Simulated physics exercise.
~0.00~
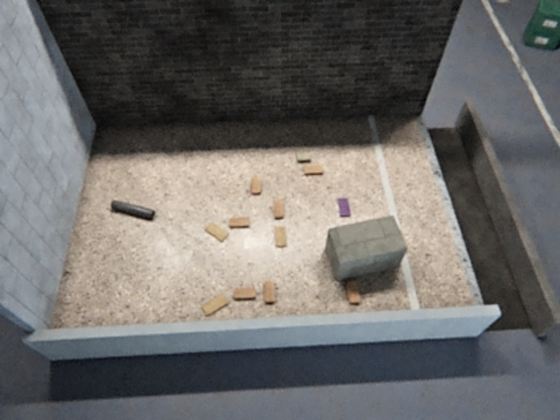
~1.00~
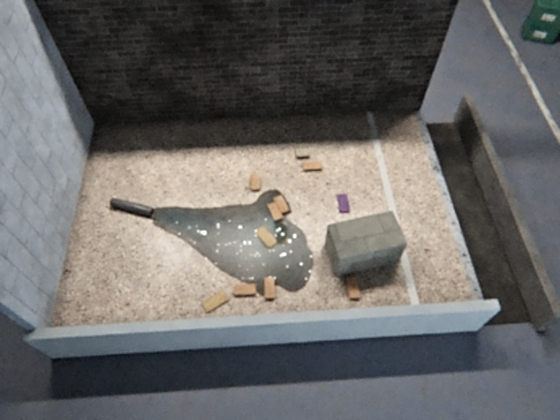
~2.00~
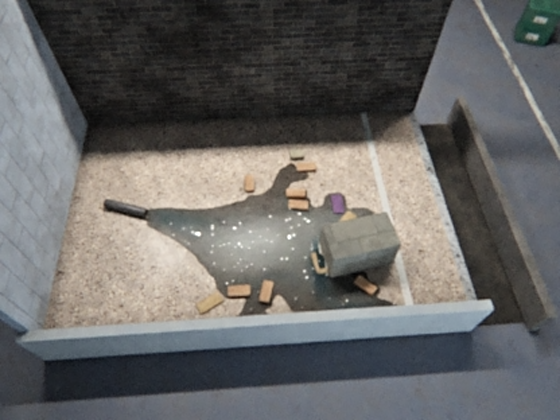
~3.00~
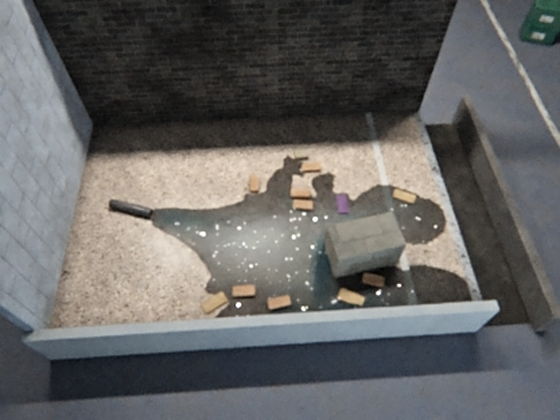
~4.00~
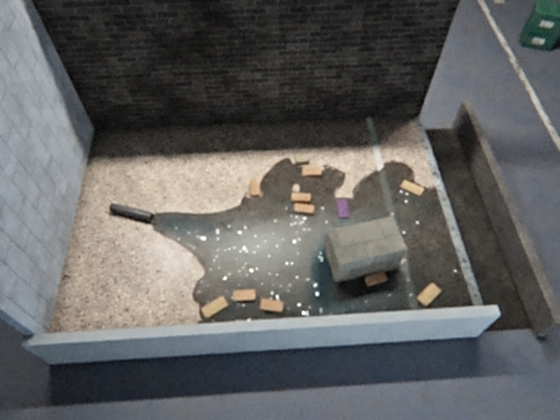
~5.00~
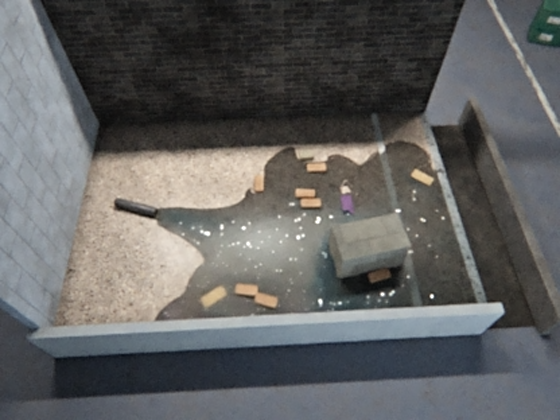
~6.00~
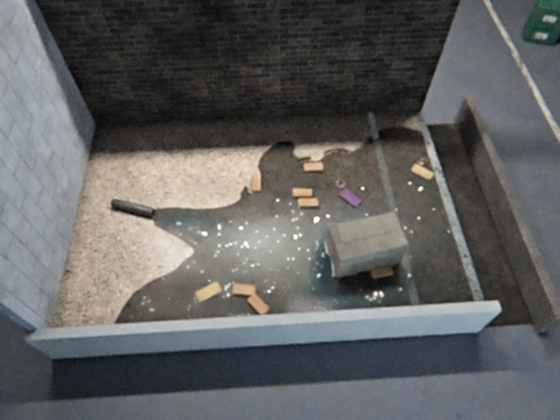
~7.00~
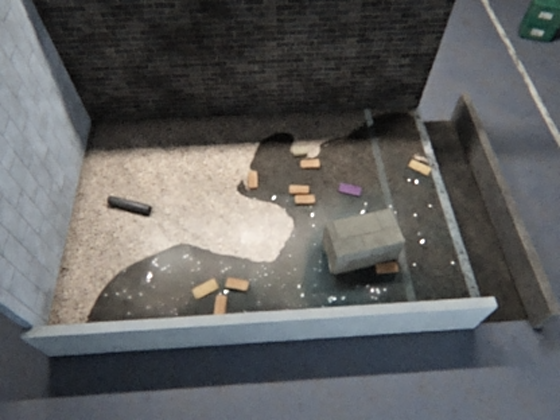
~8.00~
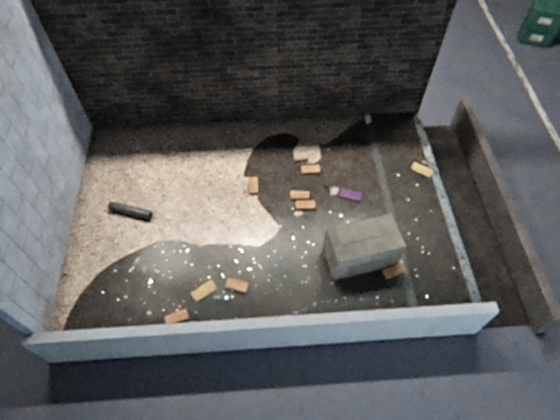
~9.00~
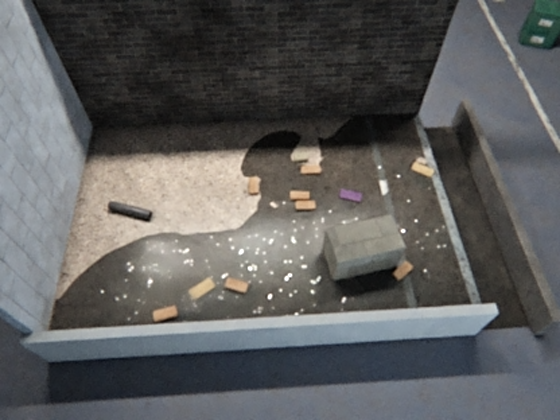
Dark water spreading from a pipe across a speckled floor, shifting small boards around a grey block, the purple one stopping short of the white line.
